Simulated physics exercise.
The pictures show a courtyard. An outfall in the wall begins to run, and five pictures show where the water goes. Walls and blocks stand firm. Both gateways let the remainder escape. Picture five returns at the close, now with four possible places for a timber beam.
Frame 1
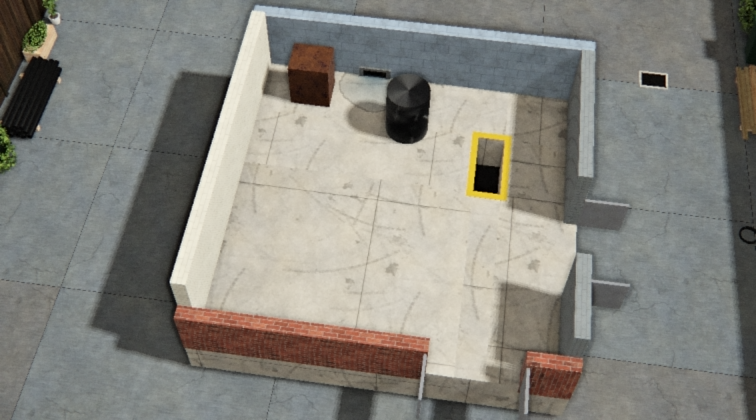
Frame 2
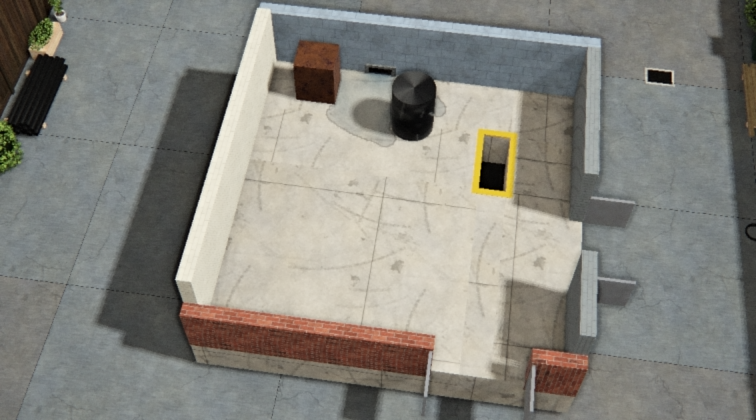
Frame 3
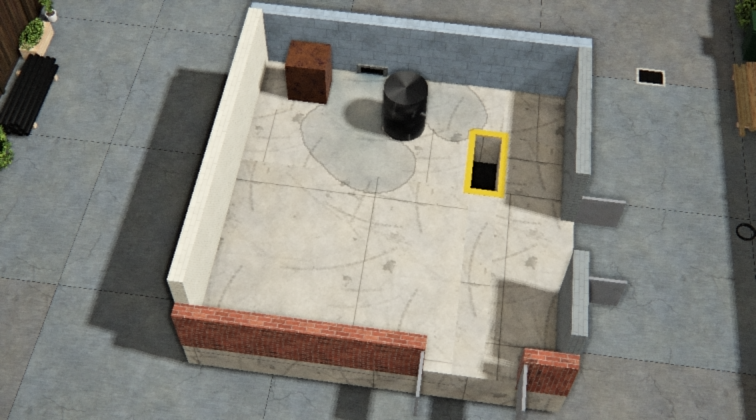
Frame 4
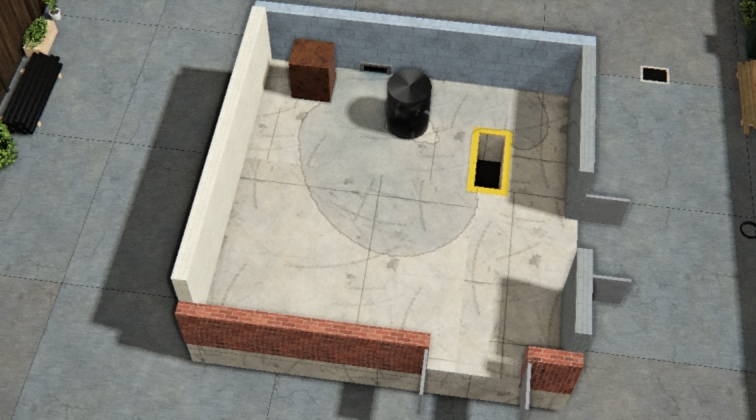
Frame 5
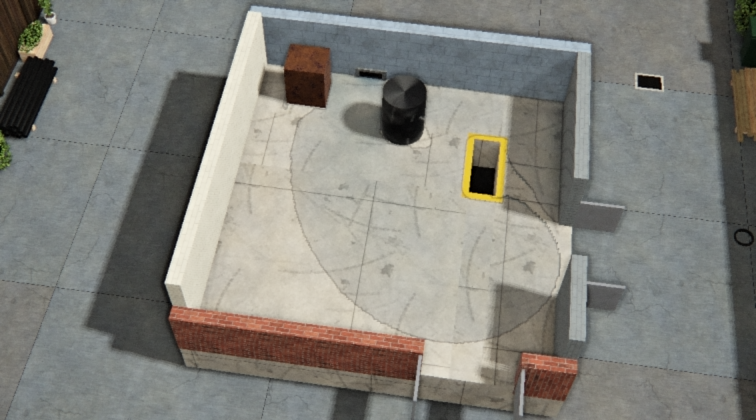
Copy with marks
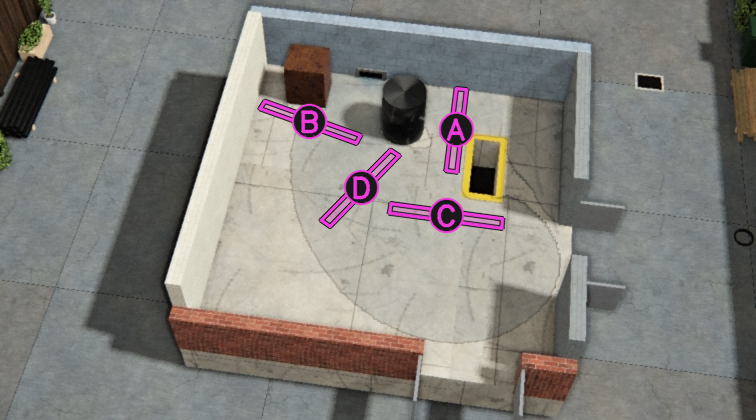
The clip opens on a walled courtyard with a black barrel, a rusty box and a small patch of water below a dark outfall in the back wall. The thin sheet widens around the barrel, reaches the yellow-edged gully, then spreads down and right across much of the floor toward the open gates.
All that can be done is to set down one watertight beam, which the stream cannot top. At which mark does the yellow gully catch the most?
C works best here.
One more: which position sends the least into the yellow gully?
A it is.
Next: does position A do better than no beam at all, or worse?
Worse.
On the marked copy, A from (451, 171) to (461, 89); B from (262, 104) to (358, 139); C from (390, 208) to (502, 223); D from (325, 223) to (394, 153).
With A, about 3 % of the stream runs into the yellow gully, about 97 % out by the gates.
With B, about 23 % of the stream runs into the yellow gully, about 77 % out by the gates.
With C, about 29 % of the stream runs into the yellow gully, about 71 % out by the gates.
With D, about 22 % of the stream runs into the yellow gully, about 78 % out by the gates.
